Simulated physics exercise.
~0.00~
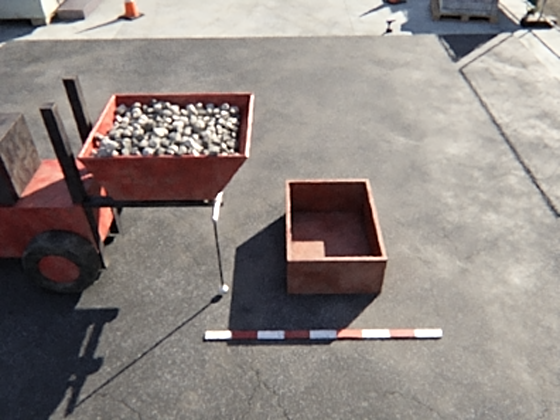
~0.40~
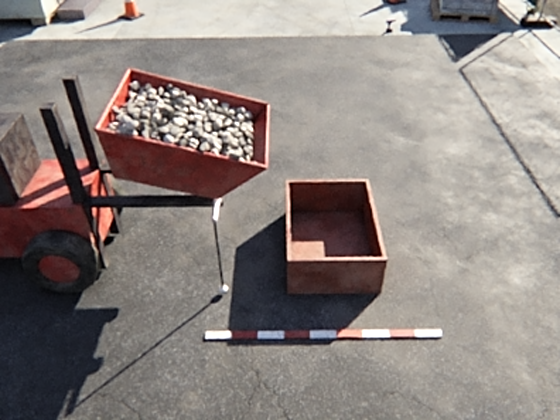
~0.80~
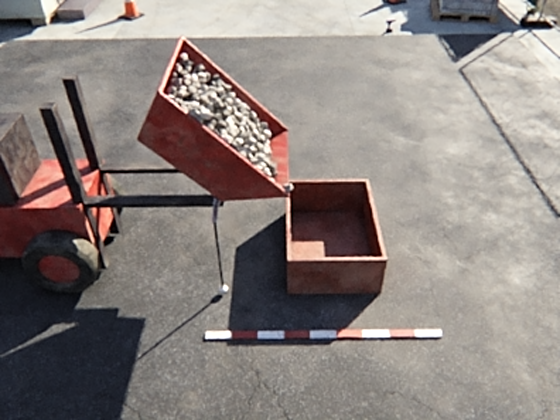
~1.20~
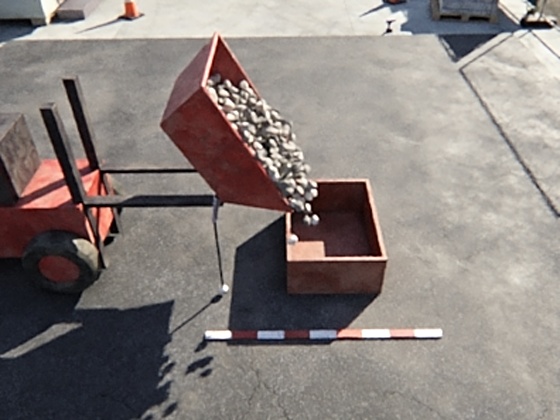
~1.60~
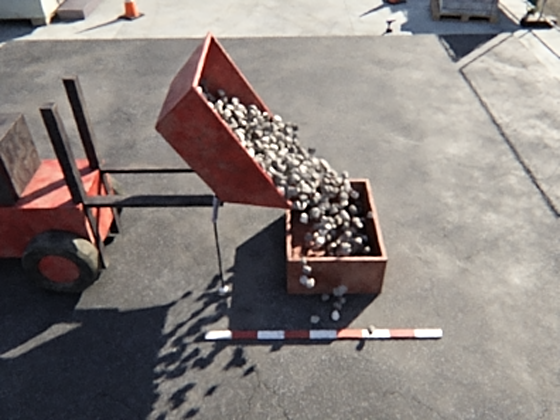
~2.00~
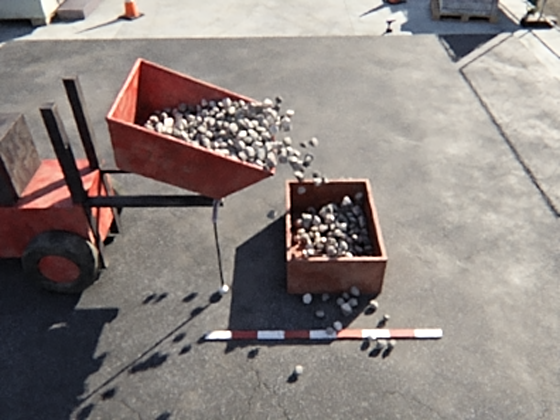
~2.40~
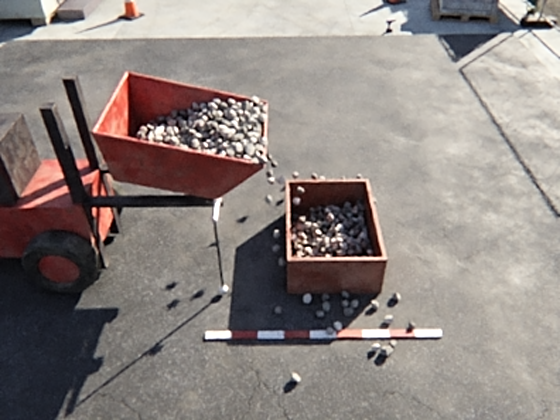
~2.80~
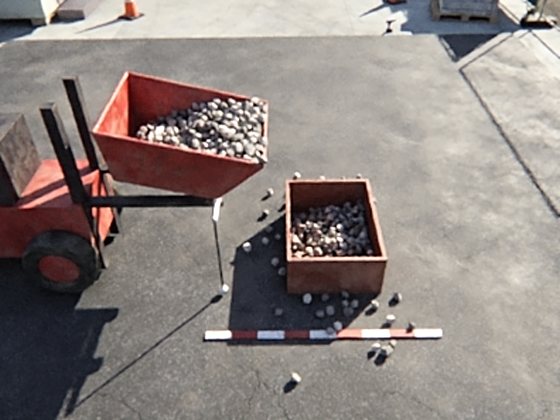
In this clip, a red forklift tips a steel skip of rounded stones to the right, pouring some into a square red bin while a few scatter on the asphalt, then levels it partway back and holds still, with many stones remaining in the skip.
